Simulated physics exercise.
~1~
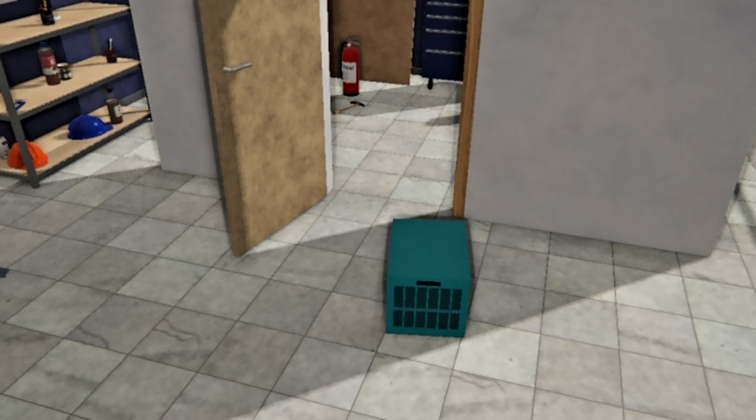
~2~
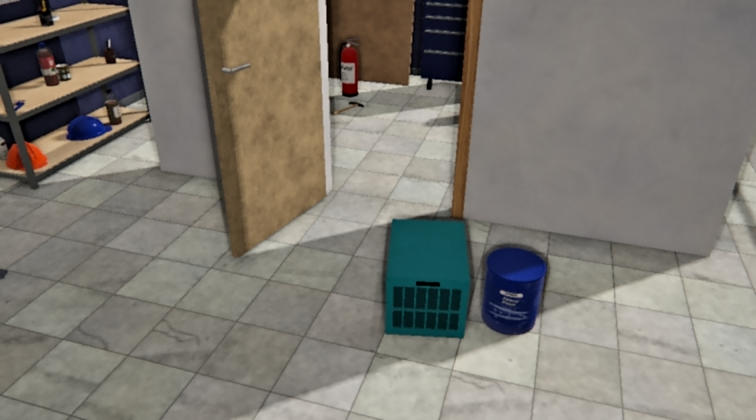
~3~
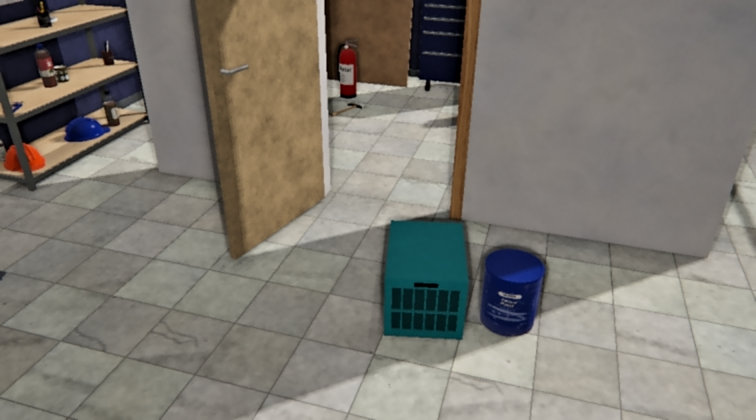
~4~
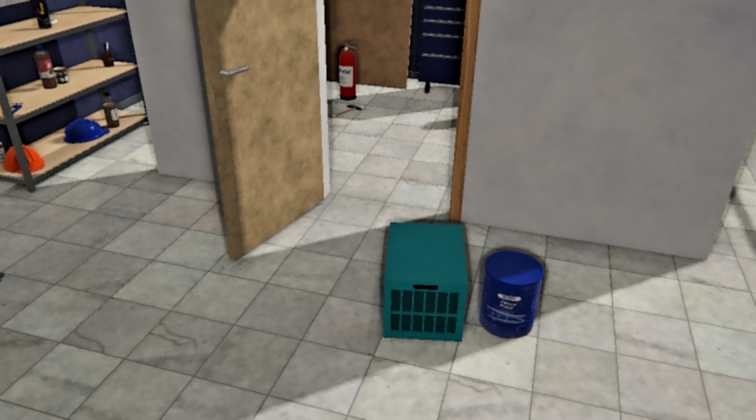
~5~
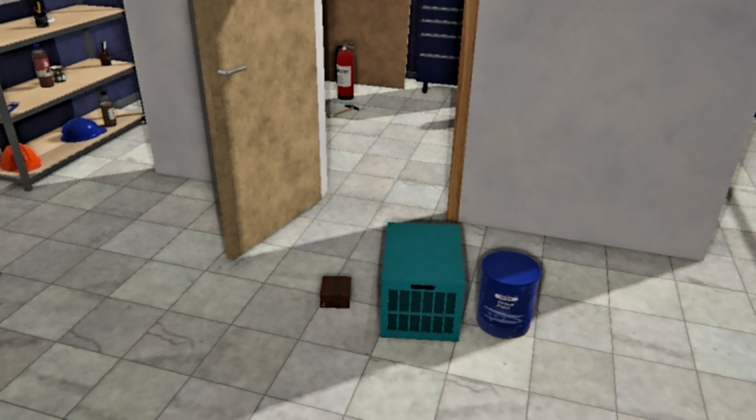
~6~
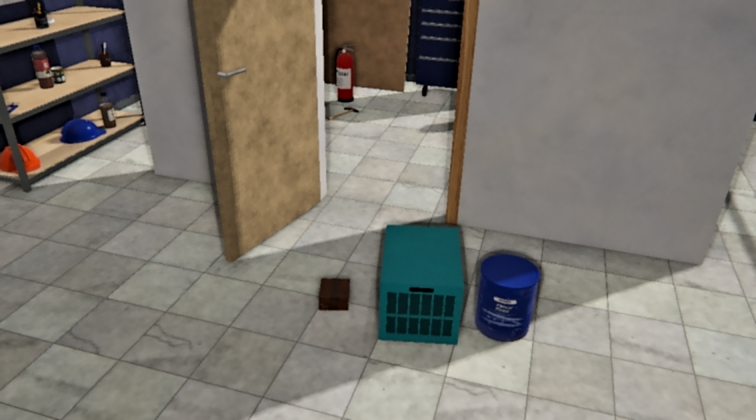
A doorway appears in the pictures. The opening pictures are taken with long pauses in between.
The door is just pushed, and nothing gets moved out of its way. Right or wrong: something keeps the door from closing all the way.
Wrong.
Then, 0.70 s later than the last frame, open by 89°.
Then, 1.30 s later than the last frame, open by 62°.
Then, 1.80 s later than the last frame, open by 38°.
Then, 2.30 s later than the last frame, open by 14°.
When it is over, open by 0°; all 3 as before. End places, in pixels of the last picture, brown box near (335, 294).
